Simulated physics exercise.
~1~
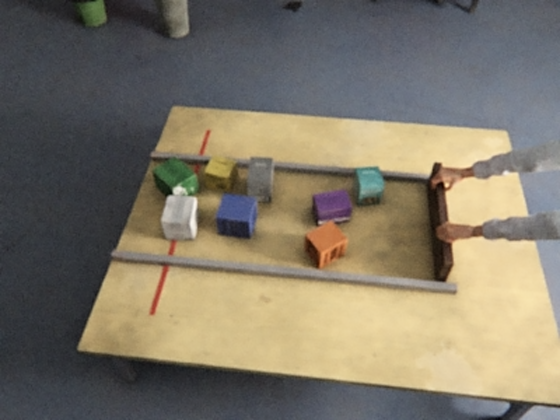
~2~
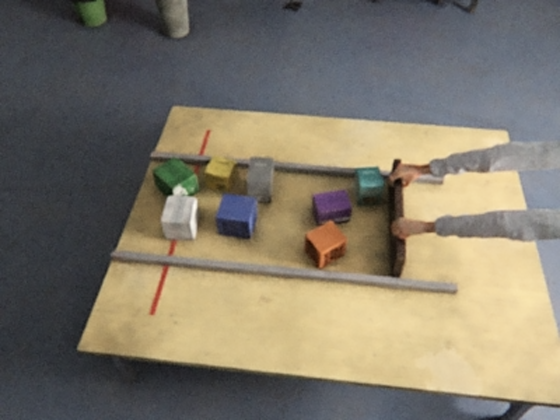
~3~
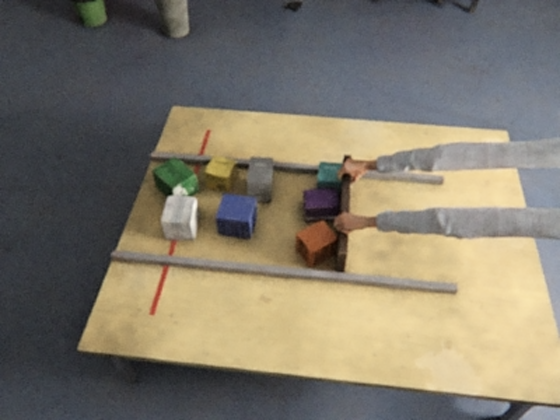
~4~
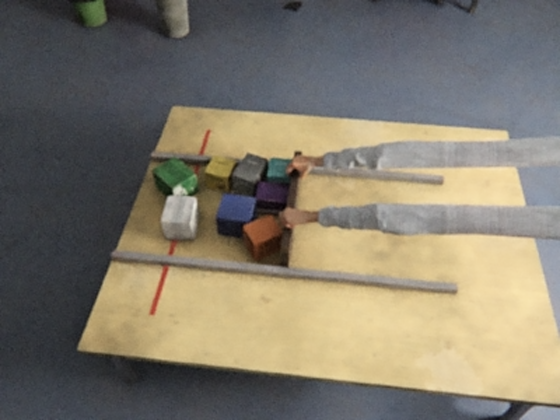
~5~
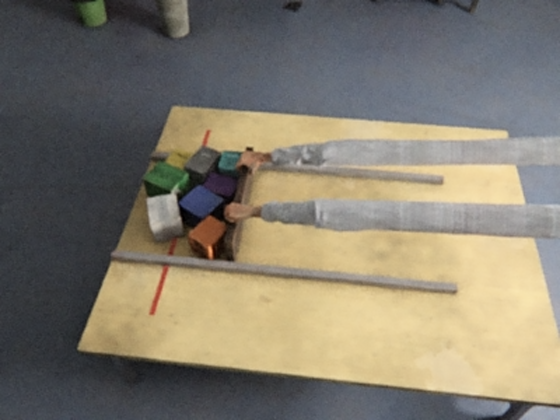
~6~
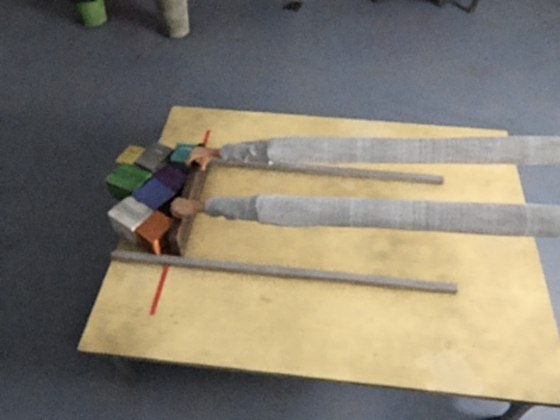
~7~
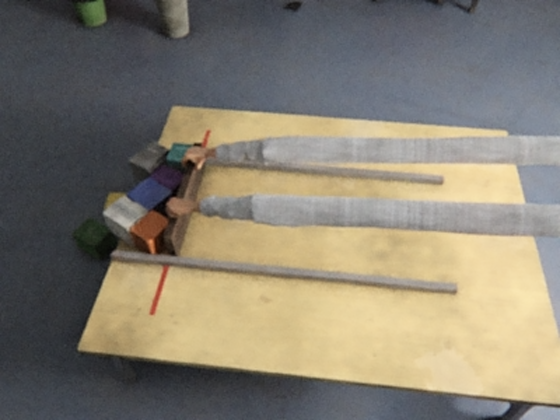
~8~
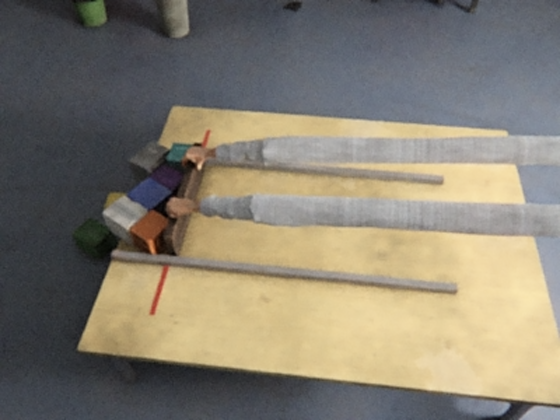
A person's hands pushed a dark plank left along a wooden table between two rails, sweeping a jumble of coloured boxes together and past a red line, until the yellow and green ones dropped off the end and the rest stayed bunched at the edge.
